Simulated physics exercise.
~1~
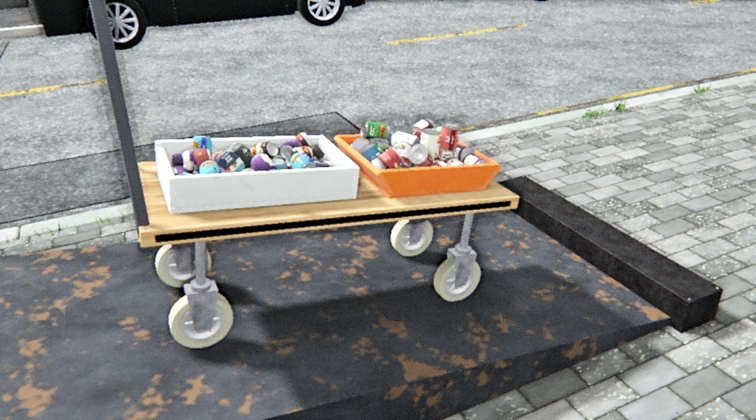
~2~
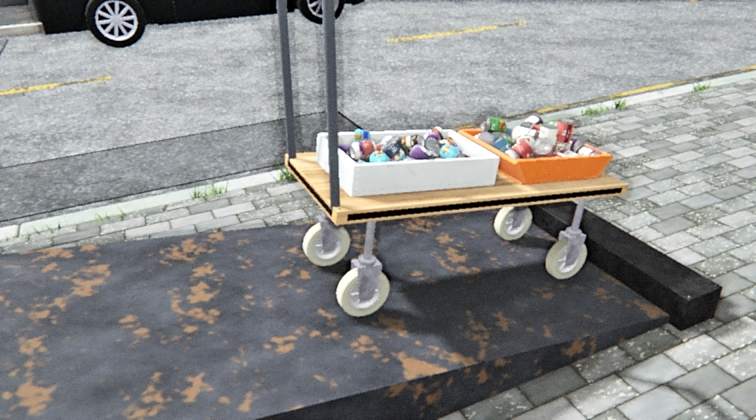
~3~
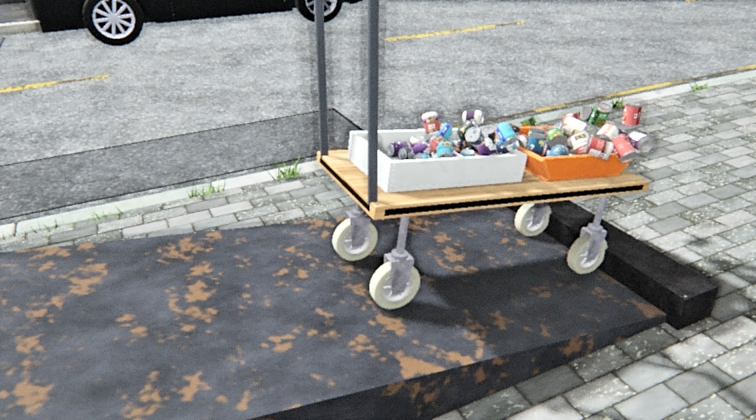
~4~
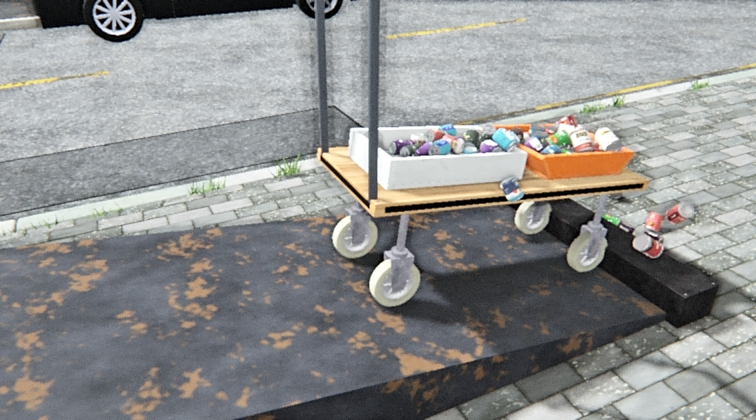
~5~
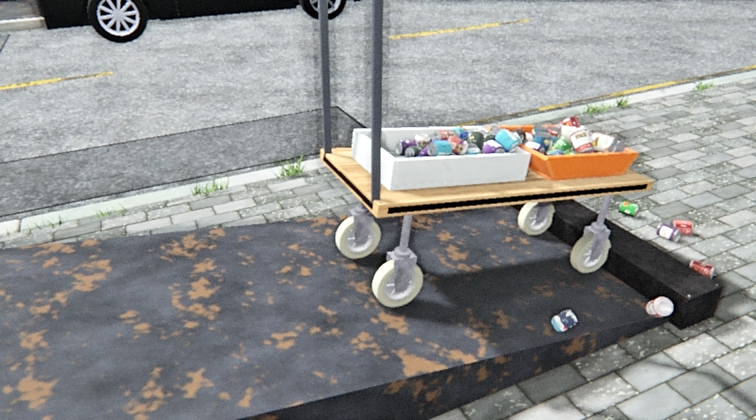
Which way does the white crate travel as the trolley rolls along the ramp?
The white crate moves to the right, carried along on the trolley until it stops at the kerb.
